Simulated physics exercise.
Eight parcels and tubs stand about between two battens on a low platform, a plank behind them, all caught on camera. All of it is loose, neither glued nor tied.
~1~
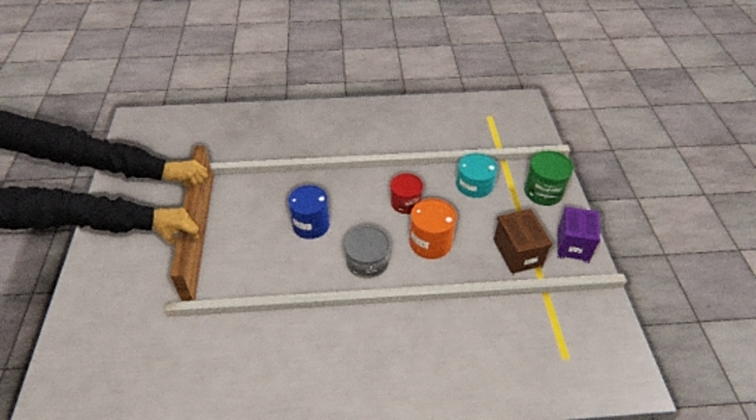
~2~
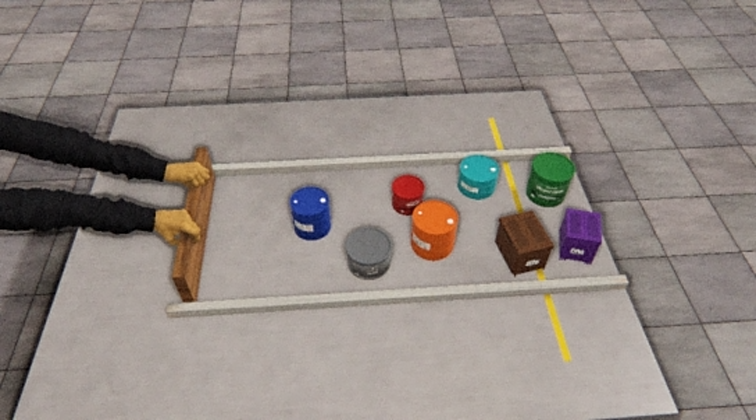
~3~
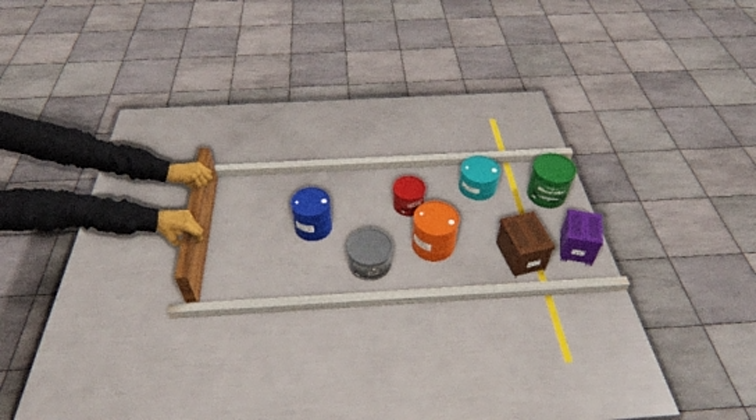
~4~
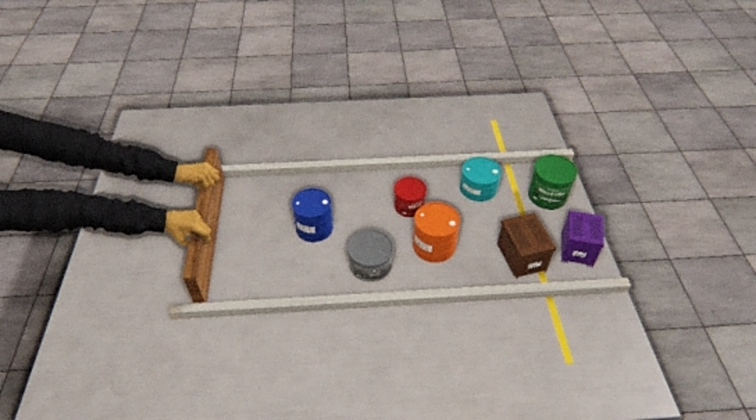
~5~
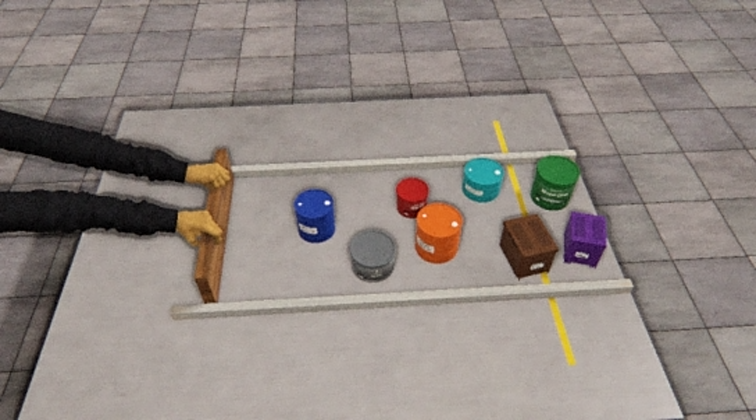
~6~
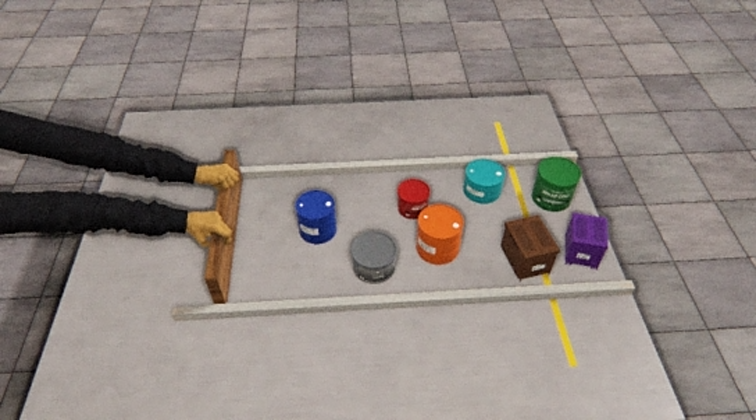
To begin with, two gloved hands hold a wooden plank at the left end of two pale rails, with eight colourful containers standing to its right. The hands then slide the plank a short way right, narrowing the gap to the blue tub, while the containers stay practically still around the yellow line.
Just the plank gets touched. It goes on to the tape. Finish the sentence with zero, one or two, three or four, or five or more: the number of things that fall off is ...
The number of things that fall off is one or two.
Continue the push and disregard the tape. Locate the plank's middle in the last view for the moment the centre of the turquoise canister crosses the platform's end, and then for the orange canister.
The middle is at (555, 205) when it's the turquoise canister, and at (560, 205) when it's the orange canister.
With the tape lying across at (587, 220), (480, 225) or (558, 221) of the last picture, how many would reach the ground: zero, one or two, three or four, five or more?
Taking them in turn, five or more; none; either three or four.
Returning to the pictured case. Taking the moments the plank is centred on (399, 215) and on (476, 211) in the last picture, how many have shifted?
That gives 4 for the first and 7 for the second.
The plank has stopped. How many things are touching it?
That makes 3.
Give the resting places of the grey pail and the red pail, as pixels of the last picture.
Close to (569, 263); the other close to (535, 182).
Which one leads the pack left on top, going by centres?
The brown tote is the one.
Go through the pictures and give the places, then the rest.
In the first picture, purple tote (578, 235); green pail (548, 179); brown tote (521, 242); plank (195, 220); tape (521, 217).
In the second picture, green pail (549, 180); orange canister (434, 231).
In the third picture, brown tote (524, 245); grey pail (370, 255).
In the fourth picture, purple tote (581, 239); blue canister (313, 215).
In the fifth picture, green pail (554, 183); red pail (412, 198).
In the sixth picture, purple tote (585, 241); green pail (555, 185); brown tote (528, 248); plank (226, 223); tape (529, 223).
A little later, none off yet; purple tote at rest near (585, 241); green pail at rest near (555, 185); brown tote at rest near (528, 248).
Next, none off yet; purple tote at rest near (585, 241); green pail at rest near (555, 185); brown tote moving near (531, 249).
When it is over, the number that fall off is one or two; down, purple tote.
